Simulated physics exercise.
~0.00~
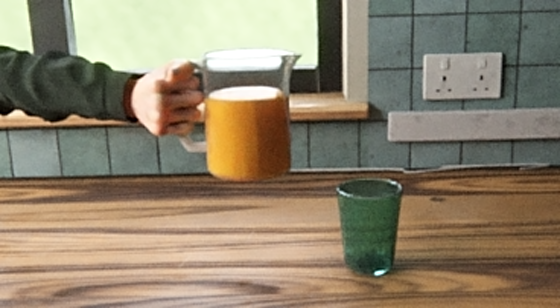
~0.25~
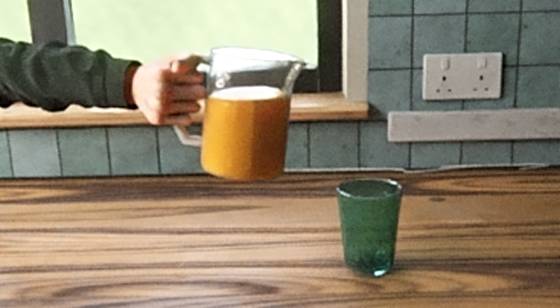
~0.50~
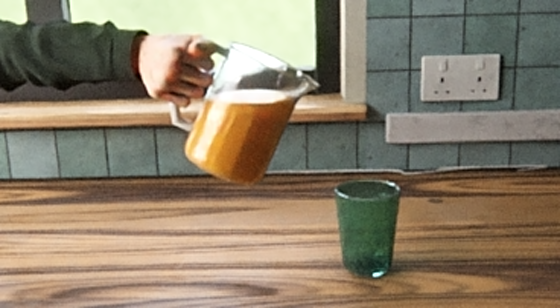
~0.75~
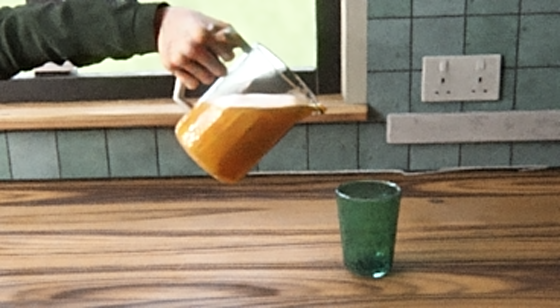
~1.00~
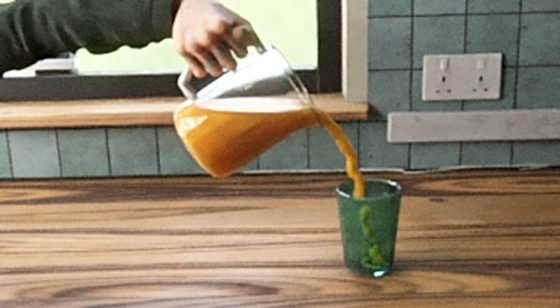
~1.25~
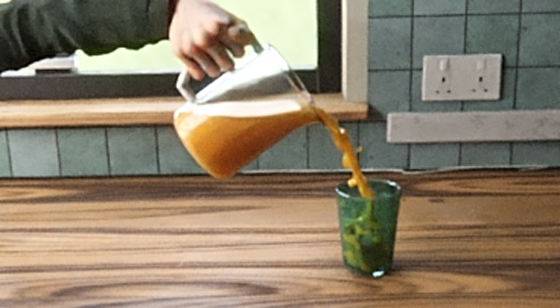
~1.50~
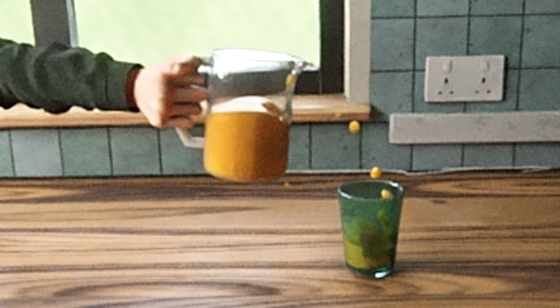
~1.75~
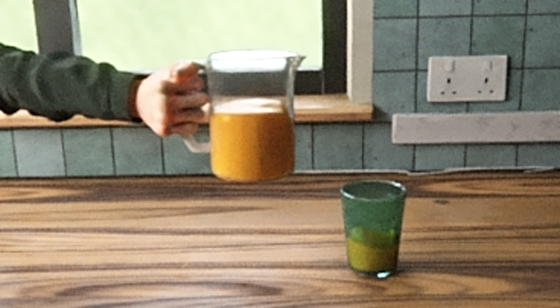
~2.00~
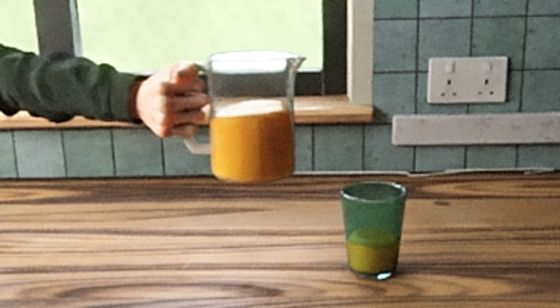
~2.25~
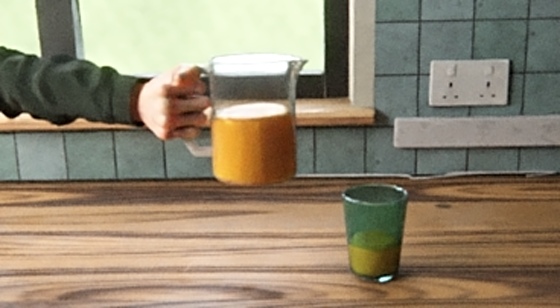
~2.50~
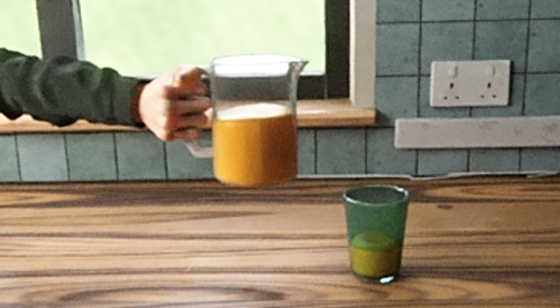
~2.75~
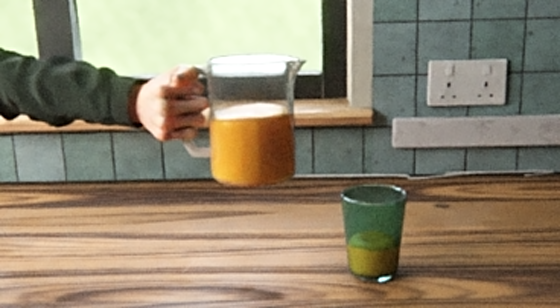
On a striped wooden counter by a window, a hand held a glass jug of orange juice up to the left of an empty green tumbler, tipped it to pour a stream in, then levelled it, leaving the tumbler partly filled.
